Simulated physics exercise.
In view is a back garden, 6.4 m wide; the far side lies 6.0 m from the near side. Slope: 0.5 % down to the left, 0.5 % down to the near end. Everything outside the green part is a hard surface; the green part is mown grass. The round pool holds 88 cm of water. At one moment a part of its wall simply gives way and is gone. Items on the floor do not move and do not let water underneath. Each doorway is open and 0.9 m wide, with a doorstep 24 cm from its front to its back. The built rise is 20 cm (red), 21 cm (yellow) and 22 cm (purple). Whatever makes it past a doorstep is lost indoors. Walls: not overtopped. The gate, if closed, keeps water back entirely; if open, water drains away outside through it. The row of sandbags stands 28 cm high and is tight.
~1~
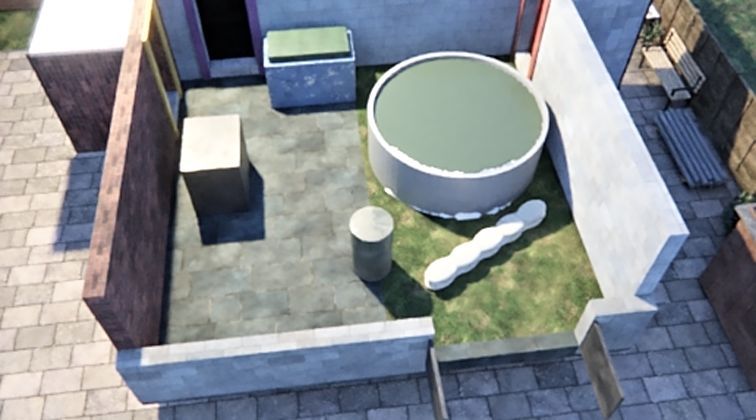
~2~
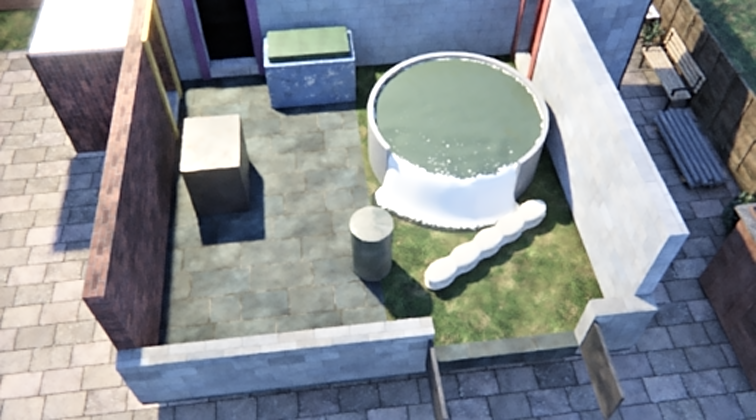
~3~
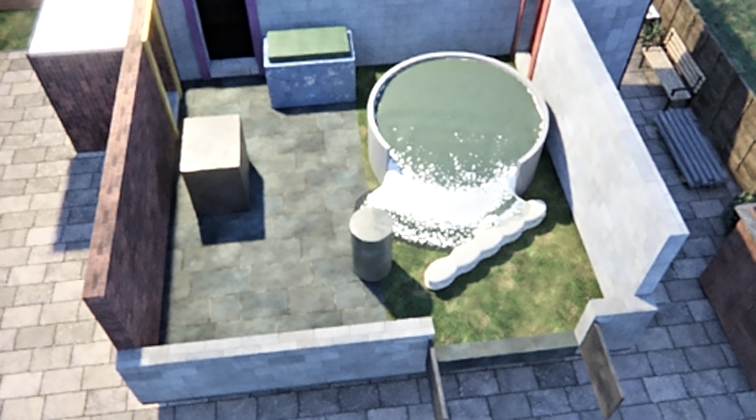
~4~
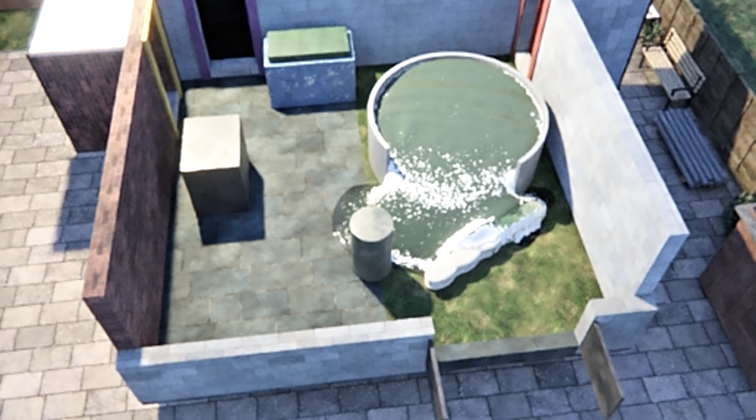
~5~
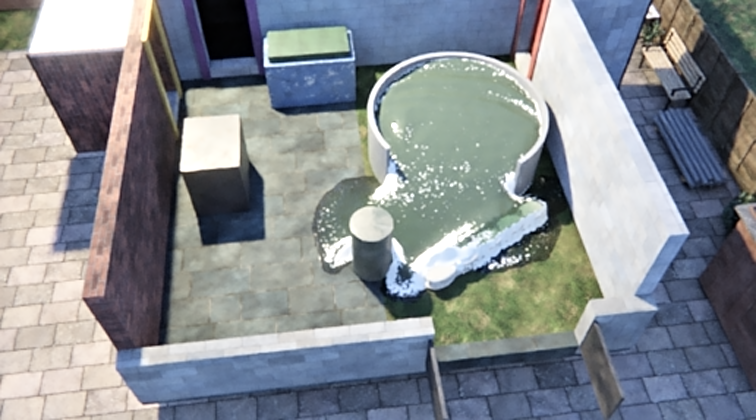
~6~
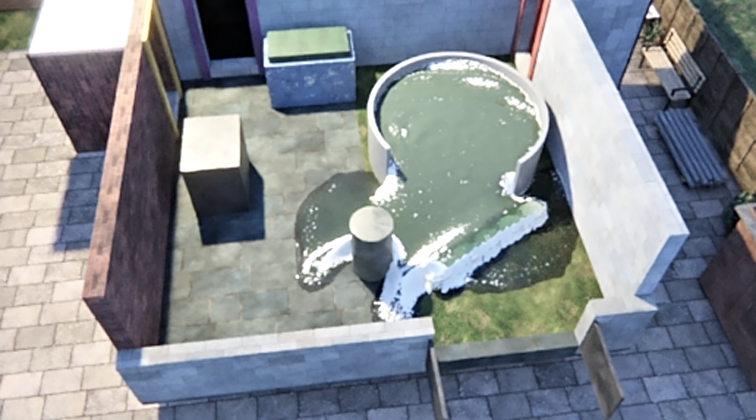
In a walled back garden, a round pool of green water stands full until part of its near wall gives way, and water pours out in white foam, spreading around a short column and over a low lumpy barrier across paving and grass.
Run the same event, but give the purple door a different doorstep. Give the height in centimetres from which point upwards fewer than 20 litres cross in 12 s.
Roughly 16 cm.
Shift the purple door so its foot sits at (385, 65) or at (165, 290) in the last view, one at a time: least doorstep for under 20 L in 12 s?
Minimums: About 7.5 cm and 30 cm.
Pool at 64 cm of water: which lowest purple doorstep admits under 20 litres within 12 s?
In that case, roughly 10.0 cm.
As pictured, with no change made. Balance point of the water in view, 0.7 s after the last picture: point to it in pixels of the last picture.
Centre estimate: (436, 193) px, approximately.
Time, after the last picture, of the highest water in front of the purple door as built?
It peaks around 5.0 s.
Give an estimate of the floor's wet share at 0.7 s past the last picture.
Approximately 50 % of the floor.
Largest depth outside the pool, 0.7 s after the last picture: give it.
Roughly 64 cm.
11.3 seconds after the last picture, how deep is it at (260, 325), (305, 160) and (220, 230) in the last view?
About 15, 10 and 15 cm respectively.
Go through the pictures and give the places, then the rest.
The round pool at (457, 113) is whole and still, 88 cm deep; the purple door at (226, 32) is dry, in the first frame.
The gap is at (448, 199), the front 0.4 m out at a hidden place; the back of the round pool holds 88 cm, in the second frame.
Water pours out at (448, 202) and has run 0.8 m, to a hidden place; about 17 cm deep outside, 88 cm at the back, in the third frame.
The gap is at (447, 204), the front 1.3 m out at a hidden place; the back of the round pool holds 88 cm, in the fourth frame.
The gap is at (447, 205), the front 1.8 m out at (326, 265); the back of the round pool holds 83 cm, in the fifth frame.
The front is at a hidden place, 2.2 m from the gap at (447, 205); 6.7 m2 of floor is wet, 74 cm left at the back; 3.3 m in a straight line remain to the purple door at (226, 32), in the sixth frame.
Then, 0.7 s after the last picture water covers 50 % of the floor, deepest (64 cm) near (392, 252); it has not reached the purple door.
Then, 2.3 s after the last picture water covers 75 % of the floor, deepest (41 cm) near (212, 323); it has not reached the purple door.
Then, 11.3 s after the last picture water covers 95 % of the floor, deepest (16 cm) near (164, 285); 13 cm at the purple door, 0 litres in over its 22 cm doorstep.
At the purple door as built, the water peaked near 22 cm, 4.9 s after the last picture.
Run again over the same 12 s with other heights there, 48 litres in over 13.5 cm, 6 litres over 18 cm. The limit of 20 litres is kept from about 16 cm up.
